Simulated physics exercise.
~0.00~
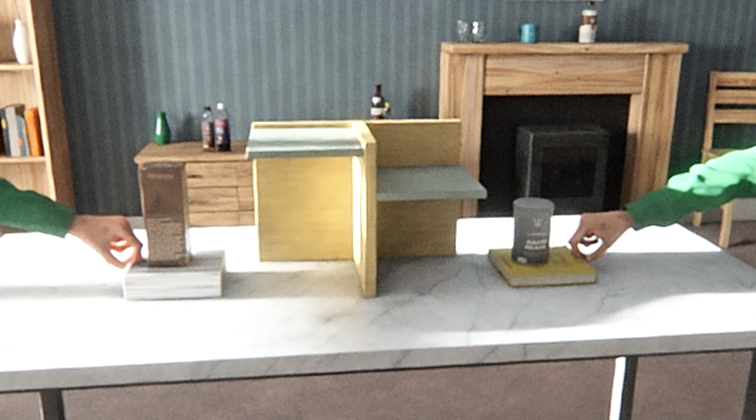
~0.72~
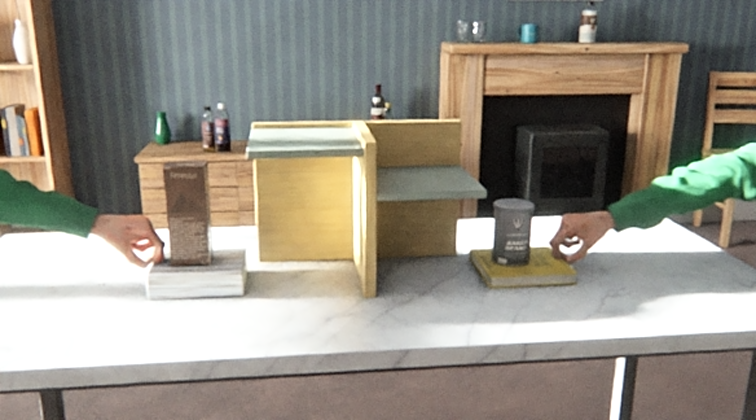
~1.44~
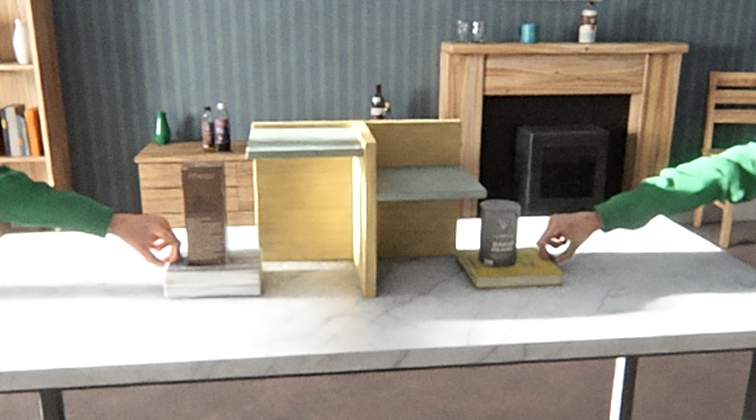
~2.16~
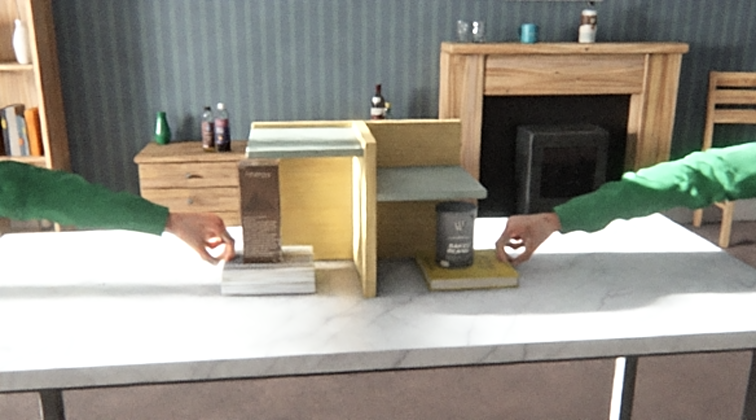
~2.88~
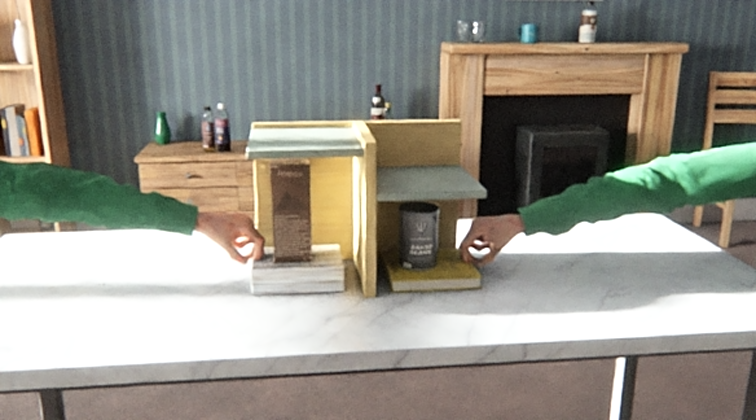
Two loaded trays slide inward across a white marble table, seen from the front by a still camera in a room with a wooden fireplace behind. A tall brown carton stands on a white board at the left, and a grey tin stands on a yellow book at the right. Between them is a yellow rack with a grey-green shelf on each side, the left one higher. Hands in green sleeves push the board rightward and the book leftward, both loads staying upright. Finally the carton and the tin ride in untouched beneath their shelves, still standing.
